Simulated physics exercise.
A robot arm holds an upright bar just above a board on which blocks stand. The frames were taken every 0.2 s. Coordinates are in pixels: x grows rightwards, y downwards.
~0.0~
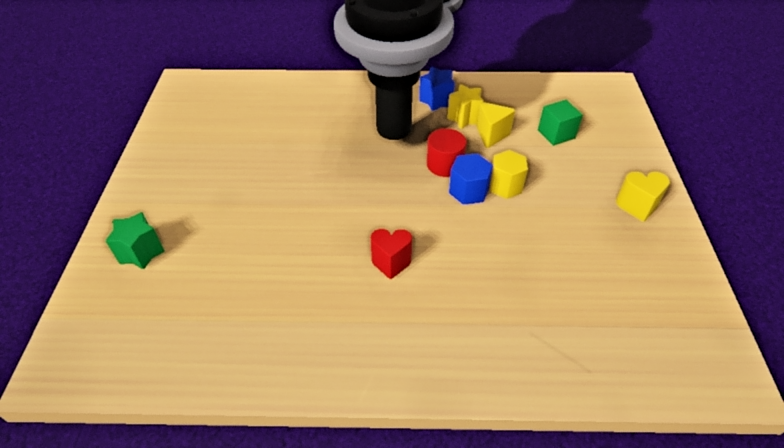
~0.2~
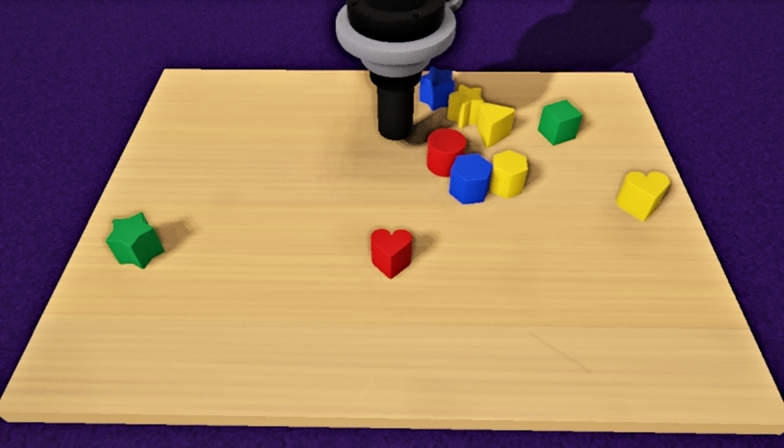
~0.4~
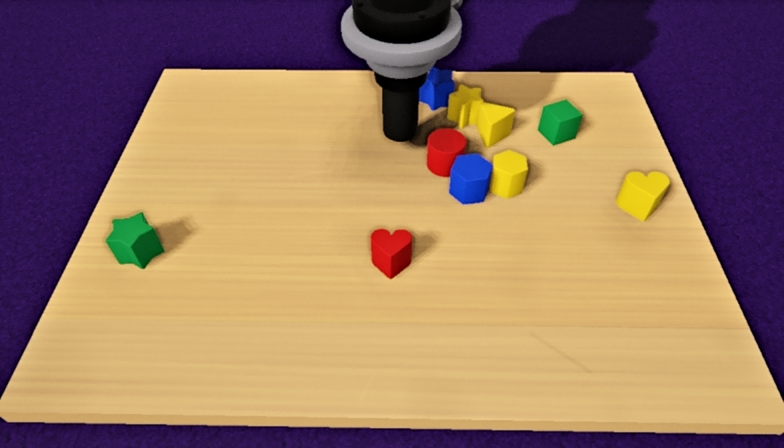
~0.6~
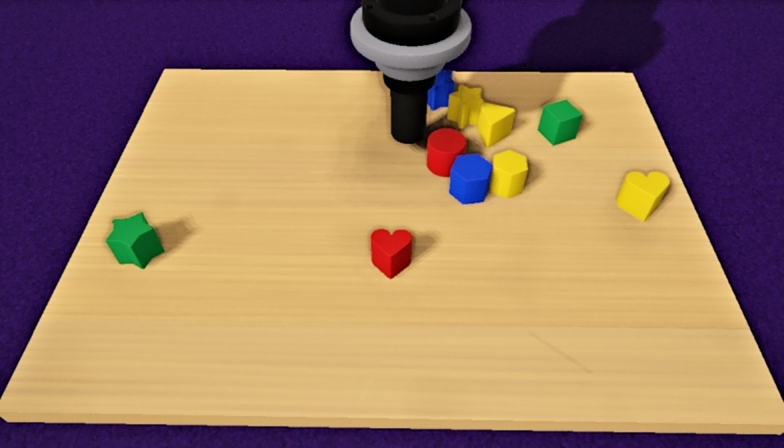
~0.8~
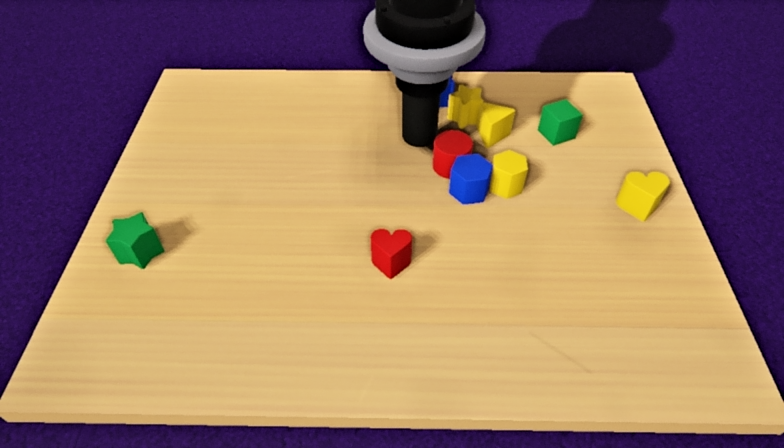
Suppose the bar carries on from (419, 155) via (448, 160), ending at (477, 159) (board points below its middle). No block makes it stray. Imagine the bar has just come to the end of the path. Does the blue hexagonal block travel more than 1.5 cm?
Yes.
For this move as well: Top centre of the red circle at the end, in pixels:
That would be at about pixel (503, 156).
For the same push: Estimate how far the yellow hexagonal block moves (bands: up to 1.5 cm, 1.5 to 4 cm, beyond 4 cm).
The block shifts between 1.5 and 4 cm.
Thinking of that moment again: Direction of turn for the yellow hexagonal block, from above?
From above, the turn goes anticlockwise.
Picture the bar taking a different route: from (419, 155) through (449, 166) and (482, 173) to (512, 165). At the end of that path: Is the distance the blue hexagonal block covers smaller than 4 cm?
I expect so.
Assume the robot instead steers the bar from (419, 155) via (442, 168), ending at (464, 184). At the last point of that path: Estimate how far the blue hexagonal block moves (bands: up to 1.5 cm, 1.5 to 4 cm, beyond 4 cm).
Once the path is done, the blue hexagonal block lies 1.5 to 4 cm from its present place.
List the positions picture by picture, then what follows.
The first picture shows bar's lower end (394, 130); red circle (447, 140); blue hexagonal block (472, 167); yellow triangular piece (496, 112); yellow hexagonal block (511, 162).
The second picture shows bar (396, 131); blocks still.
The third picture shows bar (400, 132); blocks still.
The fourth picture shows bar (408, 134); blocks still.
The fifth picture shows bar (419, 137); red circle (454, 142); blue hexagonal block (472, 167); yellow triangular piece (496, 112); yellow hexagonal block (511, 162).
The first path, step by step. Halfway along, bar (450, 142); red circle (482, 151); blue hexagonal block (484, 178), turned 20° clockwise; yellow hexagonal block (516, 164), turned 20° anticlockwise.
At the end, bar (480, 141); red circle (503, 156); blue hexagonal block (486, 180), turned 25° clockwise; yellow triangular piece still; yellow hexagonal block (534, 175), turned 40° anticlockwise.
